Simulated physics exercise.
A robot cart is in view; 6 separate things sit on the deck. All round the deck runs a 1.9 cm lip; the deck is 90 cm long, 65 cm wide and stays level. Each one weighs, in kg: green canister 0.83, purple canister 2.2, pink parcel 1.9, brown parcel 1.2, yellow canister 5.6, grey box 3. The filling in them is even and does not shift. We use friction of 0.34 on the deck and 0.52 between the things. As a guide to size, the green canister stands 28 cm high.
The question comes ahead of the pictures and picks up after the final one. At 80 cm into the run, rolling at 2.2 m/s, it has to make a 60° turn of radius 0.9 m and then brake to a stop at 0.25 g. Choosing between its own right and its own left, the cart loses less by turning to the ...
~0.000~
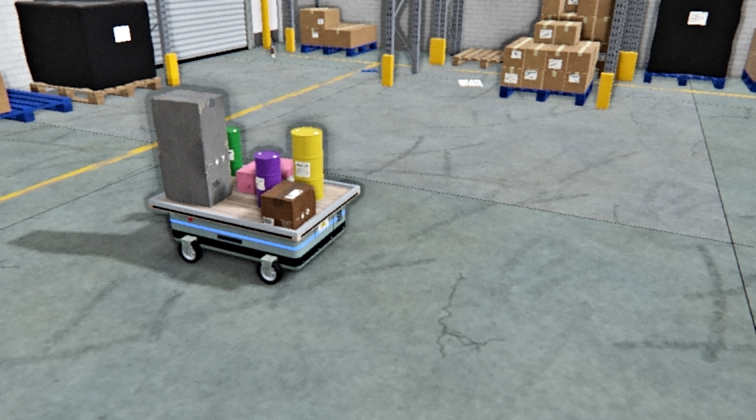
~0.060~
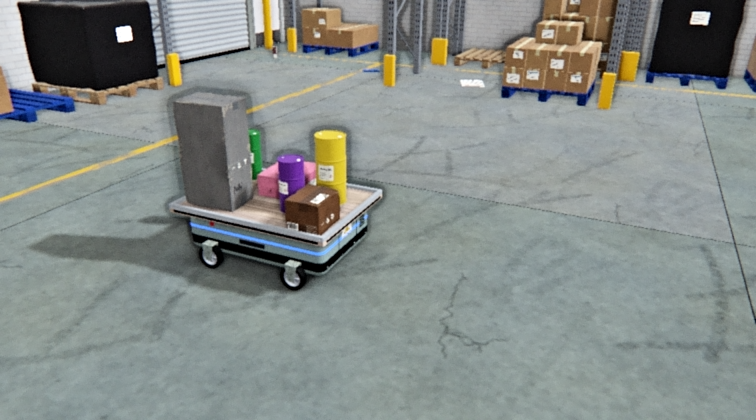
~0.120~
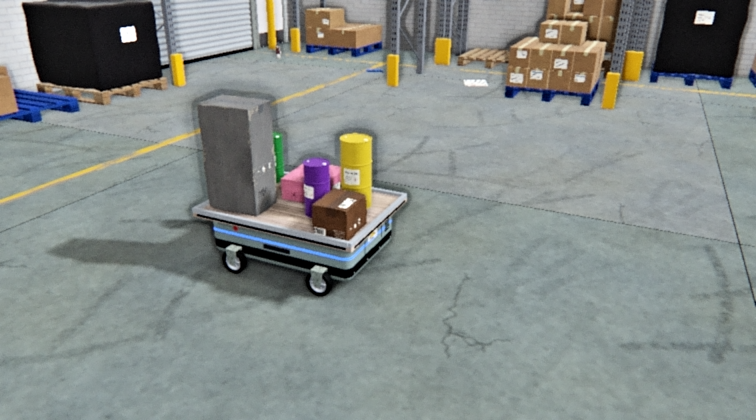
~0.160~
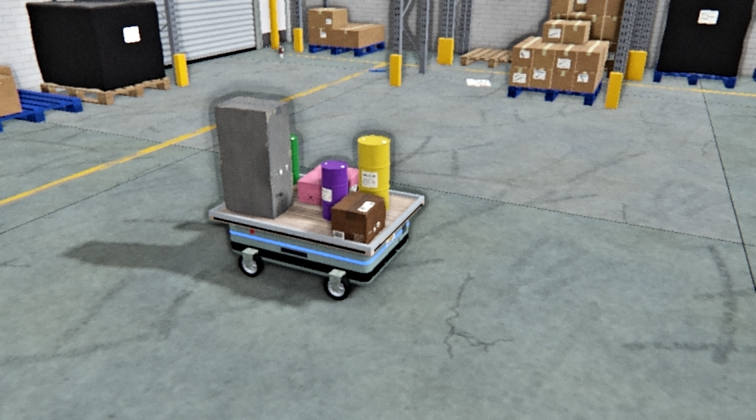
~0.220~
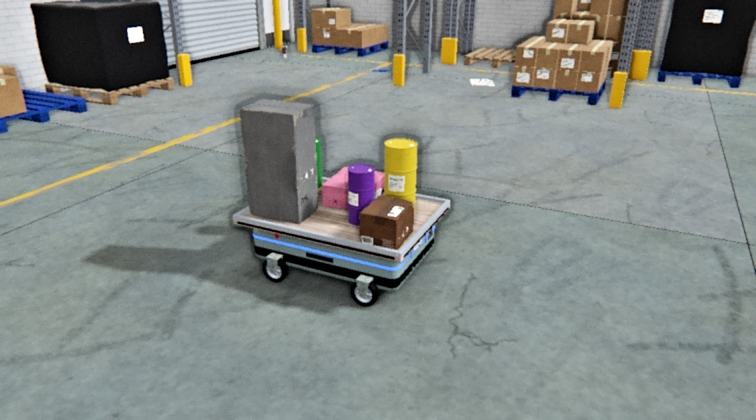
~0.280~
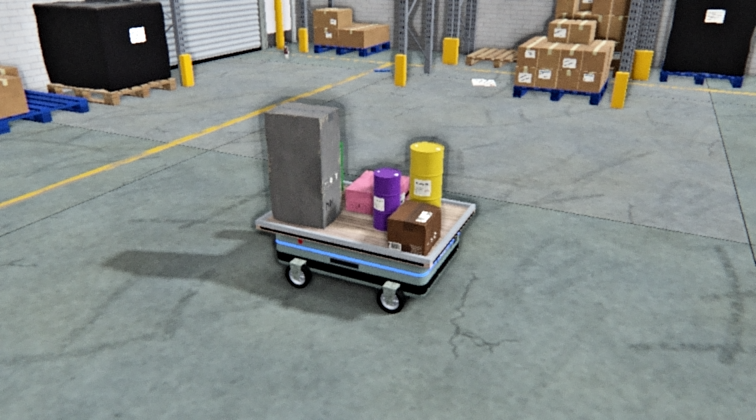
... right.
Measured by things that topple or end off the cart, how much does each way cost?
Heading left gives 4 while heading right gives 3.
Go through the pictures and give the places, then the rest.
In the first picture, cart has run 0 cm; purple canister (269, 180).
In the second picture, cart has run 13 cm; yellow canister (331, 168); grey box (215, 152).
In the third picture, cart has run 26 cm; brown parcel (340, 215).
In the fourth picture, cart has run 35 cm; yellow canister (374, 175); grey box (256, 158).
In the fifth picture, cart has run 48 cm; pink parcel (355, 189); brown parcel (387, 223).
In the sixth picture, cart has run 62 cm; purple canister (387, 200).
Turning left. At 0.68 s, cart has run 150 cm, turned 35°; purple canister 19° off upright near (582, 216); green canister moved 2 cm near (461, 185); yellow canister 10° off upright.
After 1.28 s, cart has run 266 cm, turned 60°; yellow canister now off the cart; green canister 12° off upright near (619, 155); pink parcel moved 32 cm.
After 1.58 s, cart has run 296 cm, turned 60°; green canister 69° off upright near (654, 148); pink parcel moved 33 cm; brown parcel moved 4 cm.
In the end (3.2 s), off the cart, purple canister, yellow canister and grey box; toppled on the deck, green canister; not toppled but over 10 cm from the start, pink parcel; the last one under 10 cm from the start. In the last view, green canister near (677, 150).
Turning right instead, green canister, purple canister and yellow canister tipped over or off the cart, 3 of 6 in all.
